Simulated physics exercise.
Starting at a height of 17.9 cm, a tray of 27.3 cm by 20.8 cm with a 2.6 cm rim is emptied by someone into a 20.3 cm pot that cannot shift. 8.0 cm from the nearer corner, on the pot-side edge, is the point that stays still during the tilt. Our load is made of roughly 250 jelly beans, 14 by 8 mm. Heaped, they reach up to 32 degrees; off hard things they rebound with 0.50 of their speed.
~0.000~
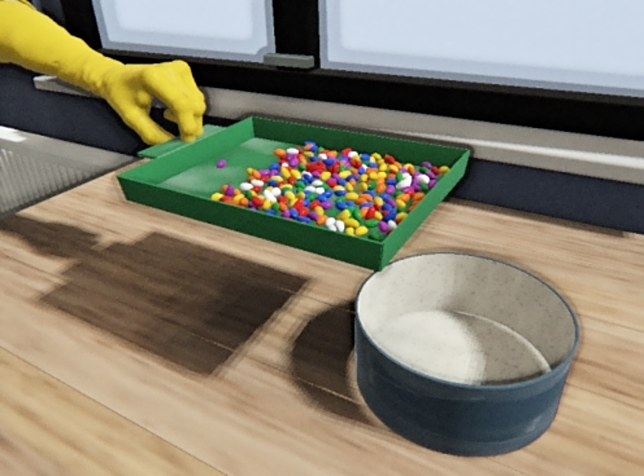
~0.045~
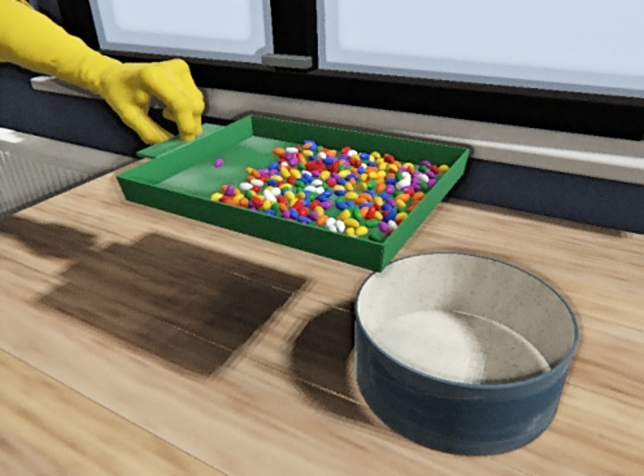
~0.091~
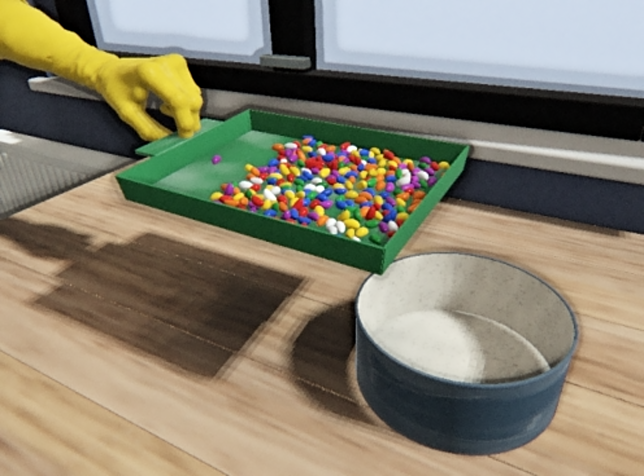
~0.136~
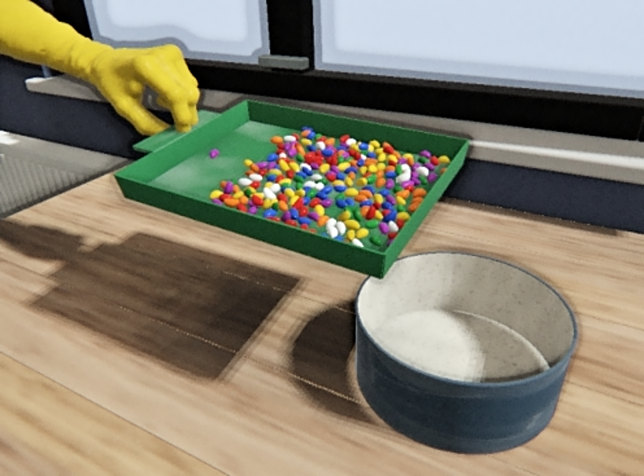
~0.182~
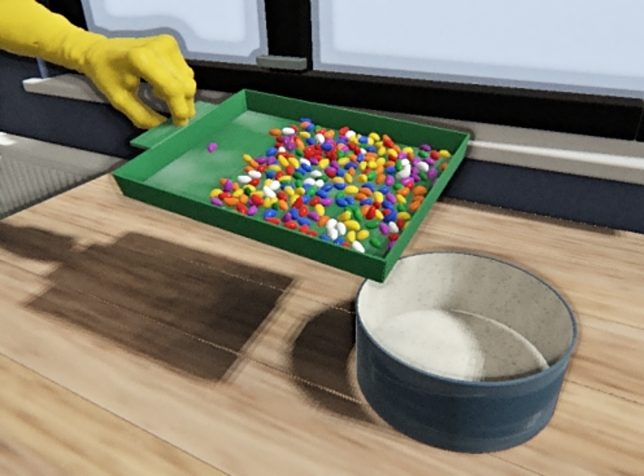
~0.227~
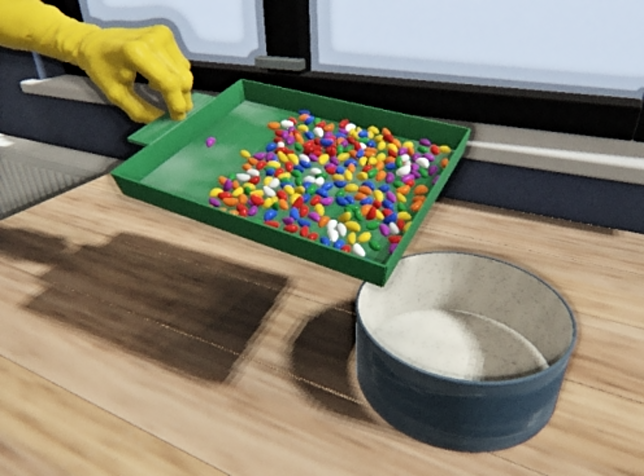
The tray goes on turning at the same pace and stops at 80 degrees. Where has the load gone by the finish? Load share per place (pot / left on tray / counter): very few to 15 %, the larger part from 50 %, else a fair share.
Pot: Very few; tray: A fair share; counter: The larger part.
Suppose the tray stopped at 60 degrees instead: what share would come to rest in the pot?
I'd say close to 0 percent.
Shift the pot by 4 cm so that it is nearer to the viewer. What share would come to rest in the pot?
In that setup it would come to near 40 per cent.
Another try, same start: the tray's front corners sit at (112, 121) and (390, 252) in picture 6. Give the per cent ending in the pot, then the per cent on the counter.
In the pot: 45 per cent; on the counter: 30 per cent.
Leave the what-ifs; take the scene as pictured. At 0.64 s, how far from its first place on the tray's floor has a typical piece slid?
4 cm.
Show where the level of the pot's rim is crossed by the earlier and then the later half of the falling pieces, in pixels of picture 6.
Around (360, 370), then (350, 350).
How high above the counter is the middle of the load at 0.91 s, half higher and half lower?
Roughly 20 centimetres, more or less.
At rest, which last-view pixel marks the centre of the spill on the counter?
Around (349, 460).
After 0.64 s, tilt 45 degrees; the tray holds 100 %, the pot 0 %.
After 0.91 s, tilt 66 degrees; the tray holds 100 %, the pot 0 %.
Then, at 1.29 s, tilt 80 degrees; the tray holds 50 %, the pot 0 %.
By 2.8 s all is still; pot 5 %, tray 20 %, counter 75 %.
